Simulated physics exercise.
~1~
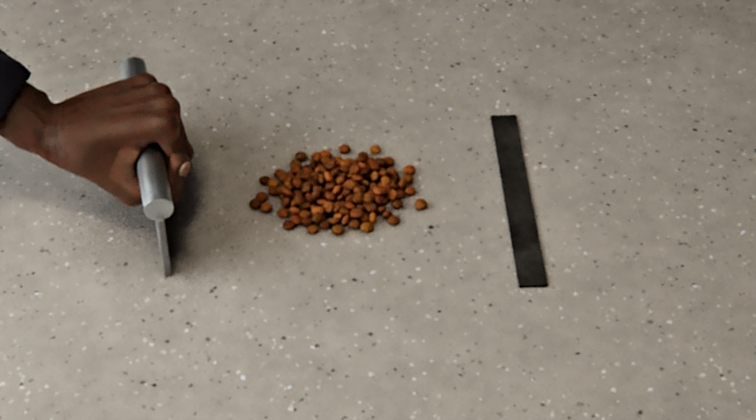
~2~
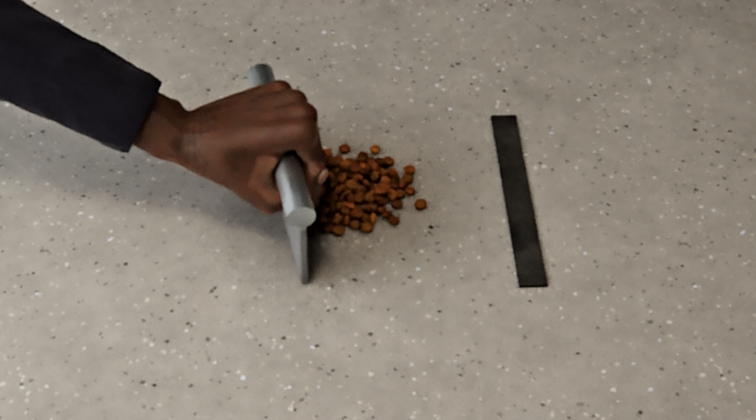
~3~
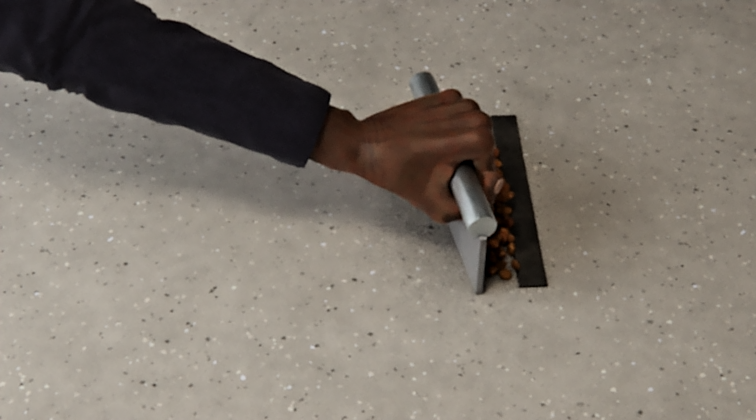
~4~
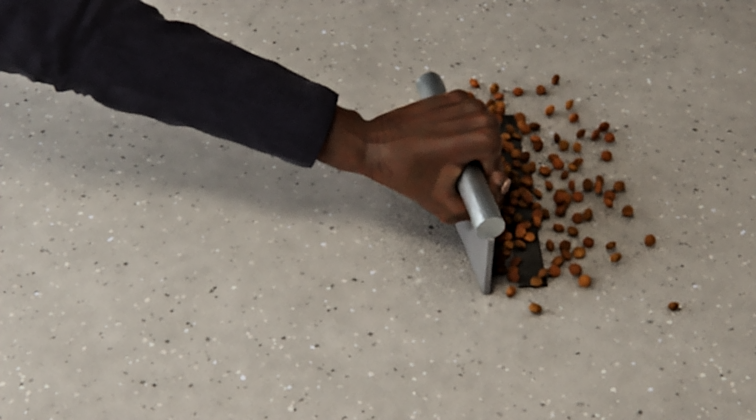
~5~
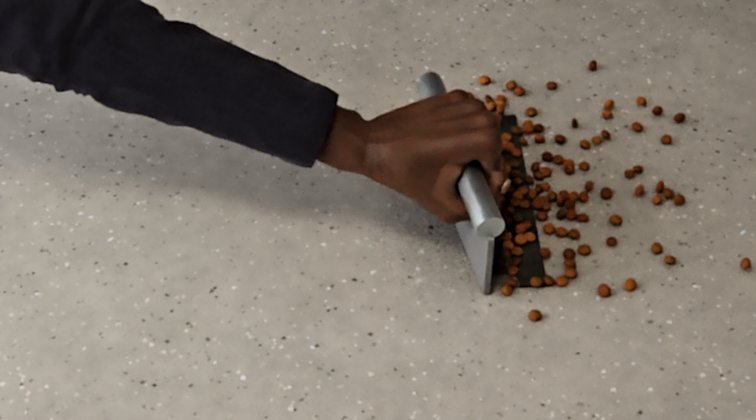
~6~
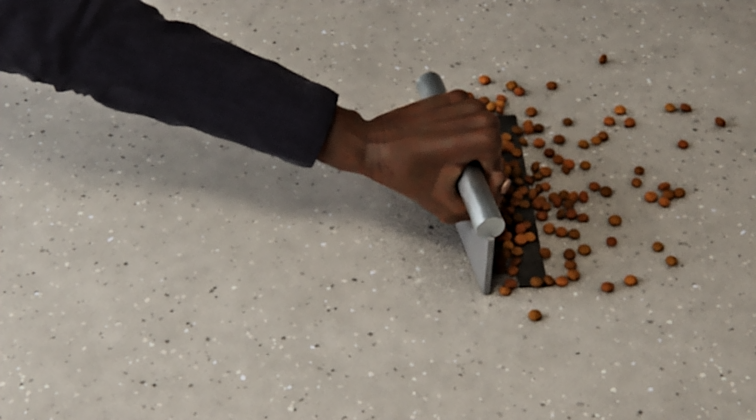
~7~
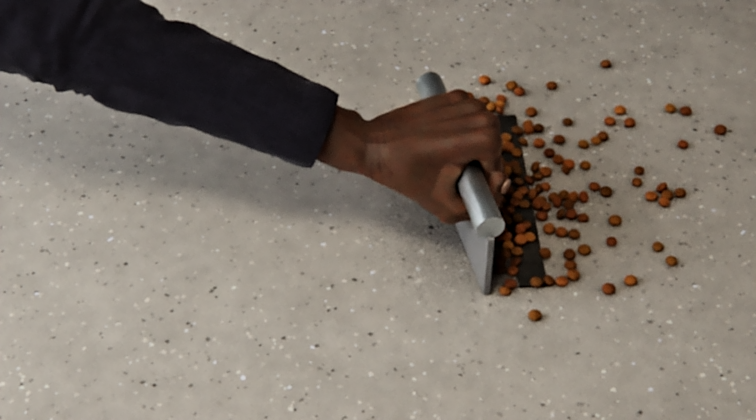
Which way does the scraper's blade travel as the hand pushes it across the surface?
The blade moves to the right, toward the black strip.
